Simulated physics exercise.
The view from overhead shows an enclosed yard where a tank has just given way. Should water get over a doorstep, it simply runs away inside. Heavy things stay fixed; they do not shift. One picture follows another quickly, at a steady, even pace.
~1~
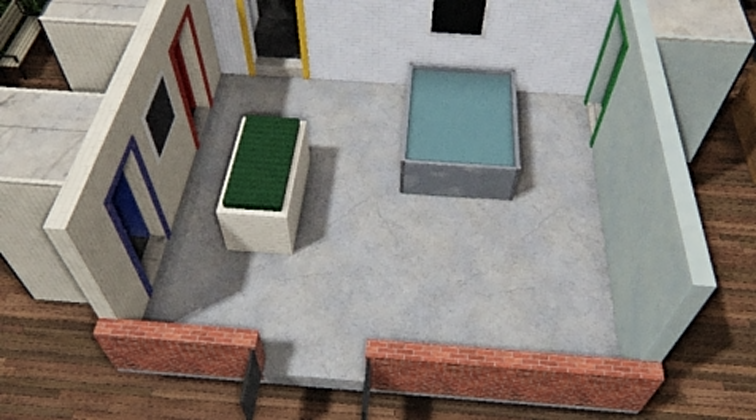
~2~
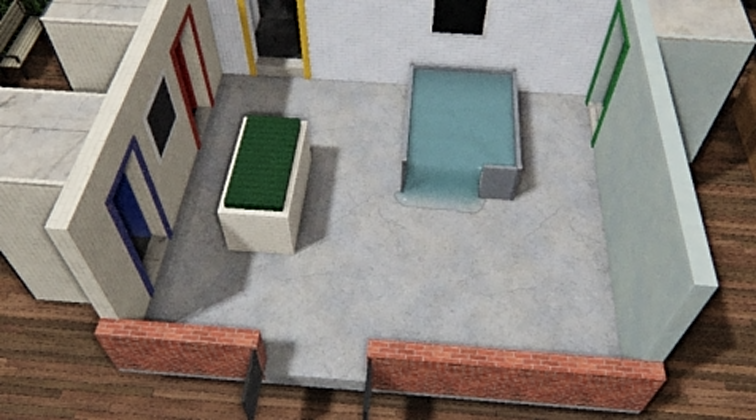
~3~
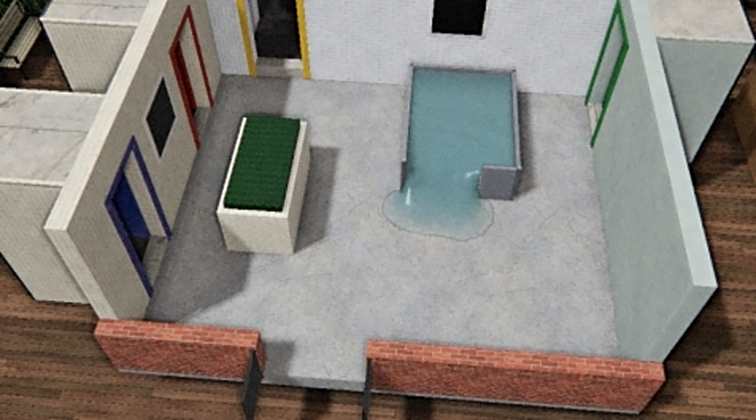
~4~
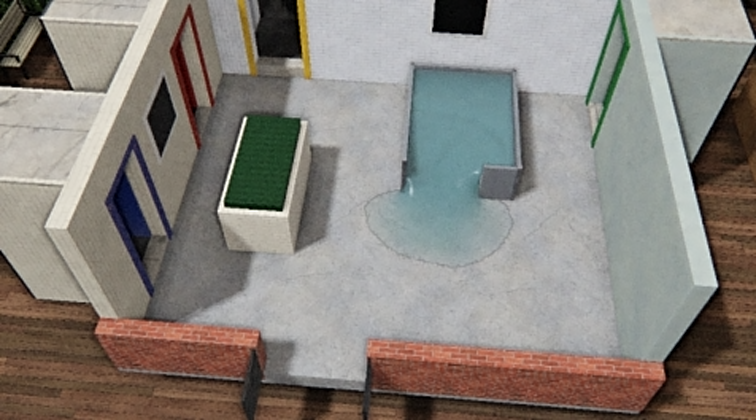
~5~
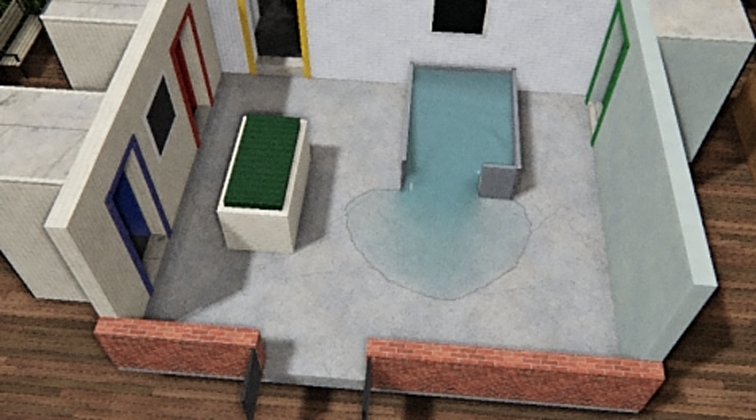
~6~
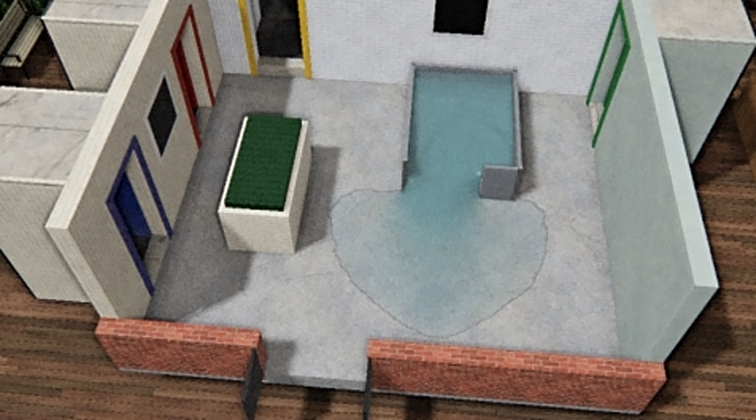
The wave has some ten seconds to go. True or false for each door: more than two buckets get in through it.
The yellow door: False; the red door: False; the blue door: False; the green door: False.
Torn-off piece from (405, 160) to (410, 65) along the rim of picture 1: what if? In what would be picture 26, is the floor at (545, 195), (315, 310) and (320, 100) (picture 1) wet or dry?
Point by point: Untouched, swamped and swamped.
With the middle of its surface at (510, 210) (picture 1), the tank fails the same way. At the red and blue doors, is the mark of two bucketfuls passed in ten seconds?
Result - red: Past the limit; blue: Past the limit.
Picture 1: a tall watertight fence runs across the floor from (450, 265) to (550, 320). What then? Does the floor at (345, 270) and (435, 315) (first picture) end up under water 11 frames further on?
As listed: Flooded, flooded.
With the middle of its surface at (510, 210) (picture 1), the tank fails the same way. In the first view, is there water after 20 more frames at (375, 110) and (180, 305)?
Unflooded and submerged.
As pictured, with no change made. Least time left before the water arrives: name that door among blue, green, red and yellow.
That would be the blue one.
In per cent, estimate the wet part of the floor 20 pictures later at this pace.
It comes out near 50 percent.
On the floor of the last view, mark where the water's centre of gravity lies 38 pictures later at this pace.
Somewhere around (429, 231) in the last view.
A moment on, water covers 35 % of the floor; the yellow door not reached, the red door not reached, the blue door not reached, the green door not reached.
Next, water covers 40 % of the floor; the yellow door not reached, the red door not reached, the blue door not reached, the green door not reached.
Then, water covers 50 % of the floor; the yellow door not reached, the red door not reached, the blue door wet at the sill, nothing in, the green door not reached.
Later, water covers 75 % of the floor; the yellow door not reached, the red door wet at the sill, nothing in, the blue door wet at the sill, nothing in, the green door wet at the sill, nothing in.
In the end, water covers 95 % of the floor; the yellow door wet at the sill, nothing in, the red door under two buckets in, the blue door wet at the sill, nothing in, the green door under two buckets in.
